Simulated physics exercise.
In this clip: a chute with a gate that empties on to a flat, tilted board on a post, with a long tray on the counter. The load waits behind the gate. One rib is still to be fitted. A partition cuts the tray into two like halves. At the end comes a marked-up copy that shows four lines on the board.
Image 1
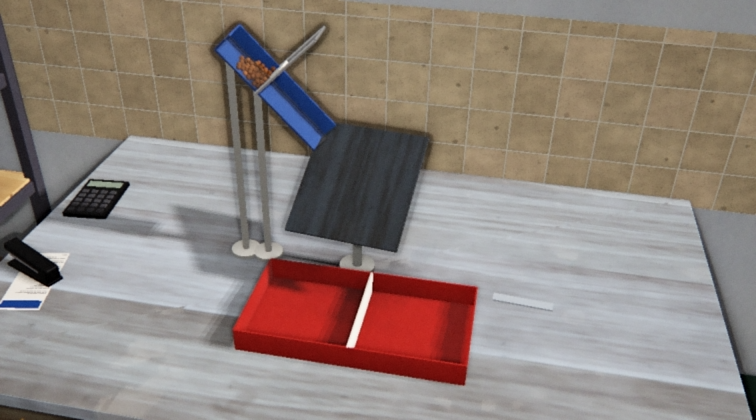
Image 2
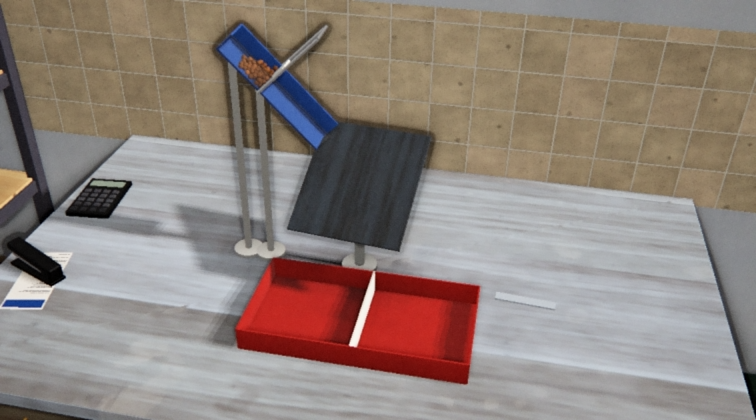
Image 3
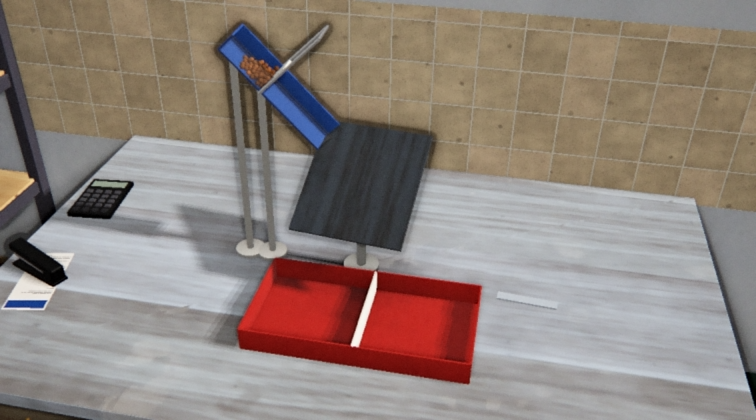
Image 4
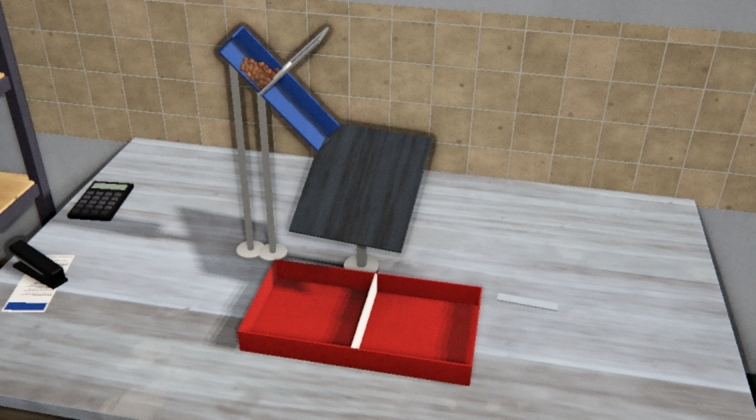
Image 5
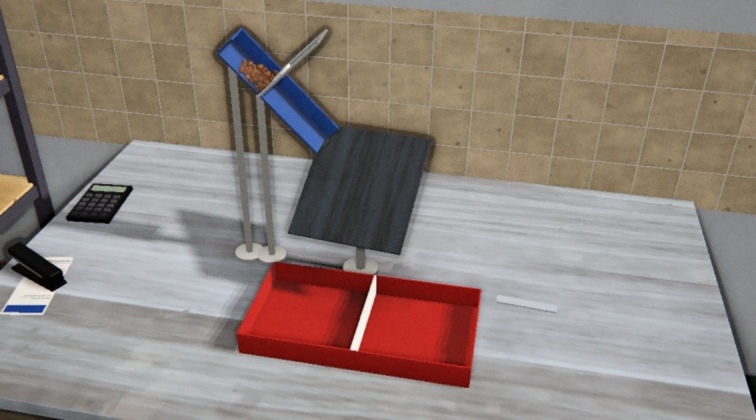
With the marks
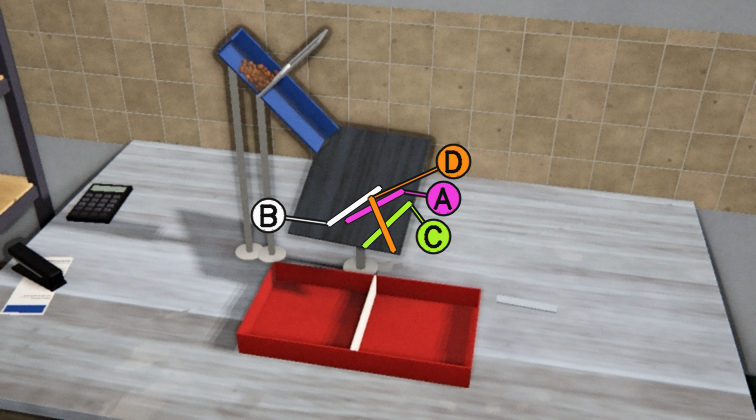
At the start, a blue chute holding small brown balls behind a closed grey gate slopes down toward a dark tilted board on a post, above a red tray split by a white partition. The view shifts very slightly, while the balls, gate, board and tray show no movement of their own.
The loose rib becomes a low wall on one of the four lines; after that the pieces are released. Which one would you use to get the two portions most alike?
Go for D.
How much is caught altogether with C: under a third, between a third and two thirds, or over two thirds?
Line C gives over two thirds.
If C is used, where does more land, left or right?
More lands on the left.
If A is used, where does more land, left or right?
Left.
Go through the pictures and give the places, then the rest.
In the first picture, load behind the gate near (257, 70), cereal balls; lip of the chute near (318, 144), sloping fairly steeply.
In the second picture, middle of the board near (360, 182), tilted fairly steeply; middle of its low edge near (342, 239); of its high edge near (377, 128).
In the third picture, front corners of the tray near (238, 329) and (471, 364); front end of its middle wall near (352, 346); gate still shut near (284, 69).
In the fourth picture, middle of the load near (260, 71); lip near (321, 145).
In the fifth picture, middle of the load near (259, 73); lip near (320, 147).
On the marked copy, line A from (401, 191) to (347, 220); line B from (379, 188) to (329, 223); line C from (409, 203) to (364, 245); line D from (371, 198) to (393, 250).
If A is chosen, of what is caught, all but a few in the left half, a small share in the right.
If B is chosen, of what is caught, the bulk in the left half, close to a quarter in the right.
If C is chosen, of what is caught, all but a few in the left half, a small share in the right.
If D is chosen, of what is caught, close to half in the left half, close to half in the right.
